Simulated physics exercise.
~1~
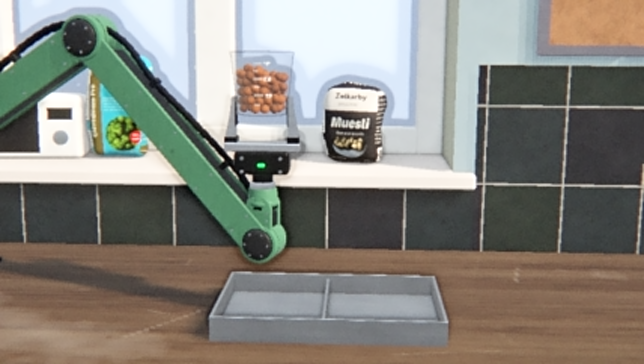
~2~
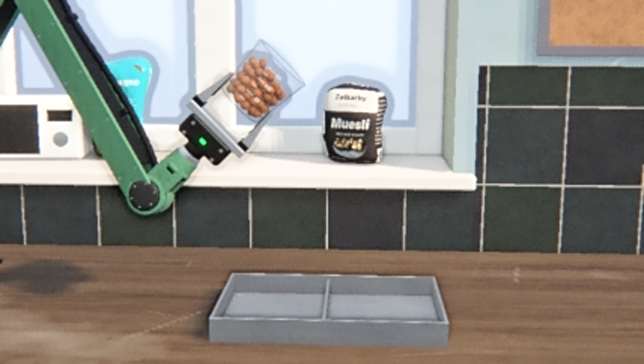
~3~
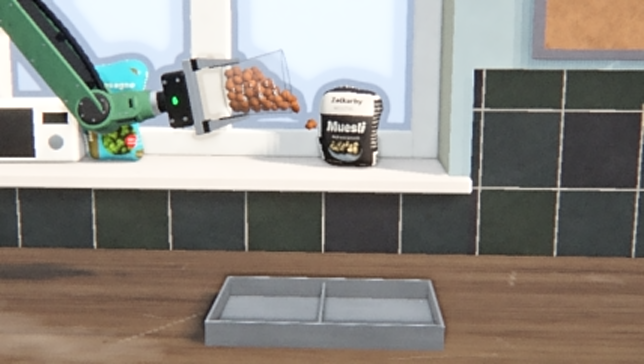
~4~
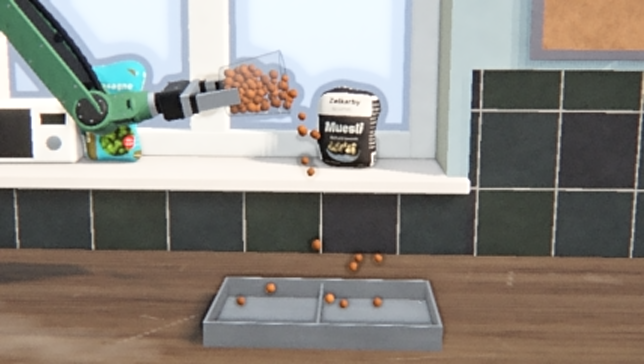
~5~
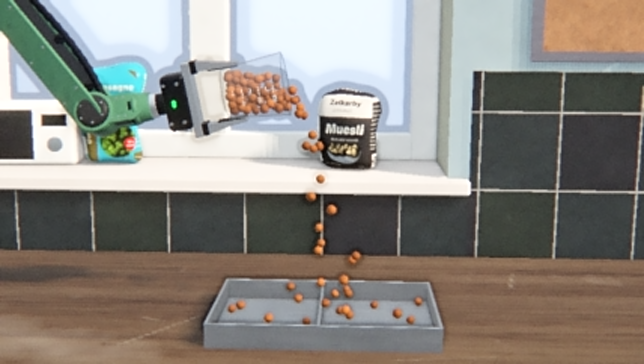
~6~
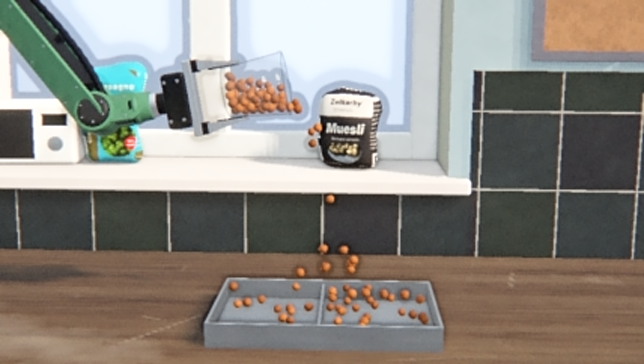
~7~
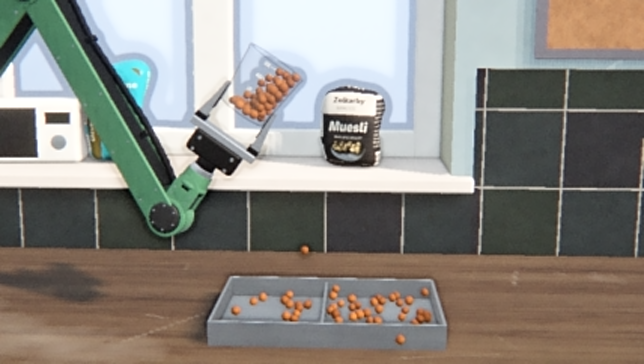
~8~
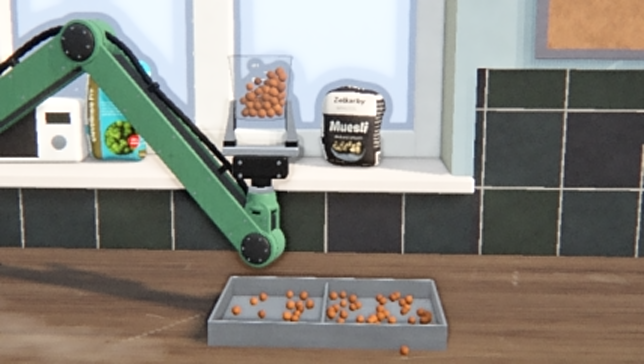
The video shows a green robotic arm tipping a clear cup of hazelnuts sideways beside a muesli bag, spilling many into a divided grey tray below, then returning the cup upright, still partly full, with more nuts in the tray's right section and one on the table.
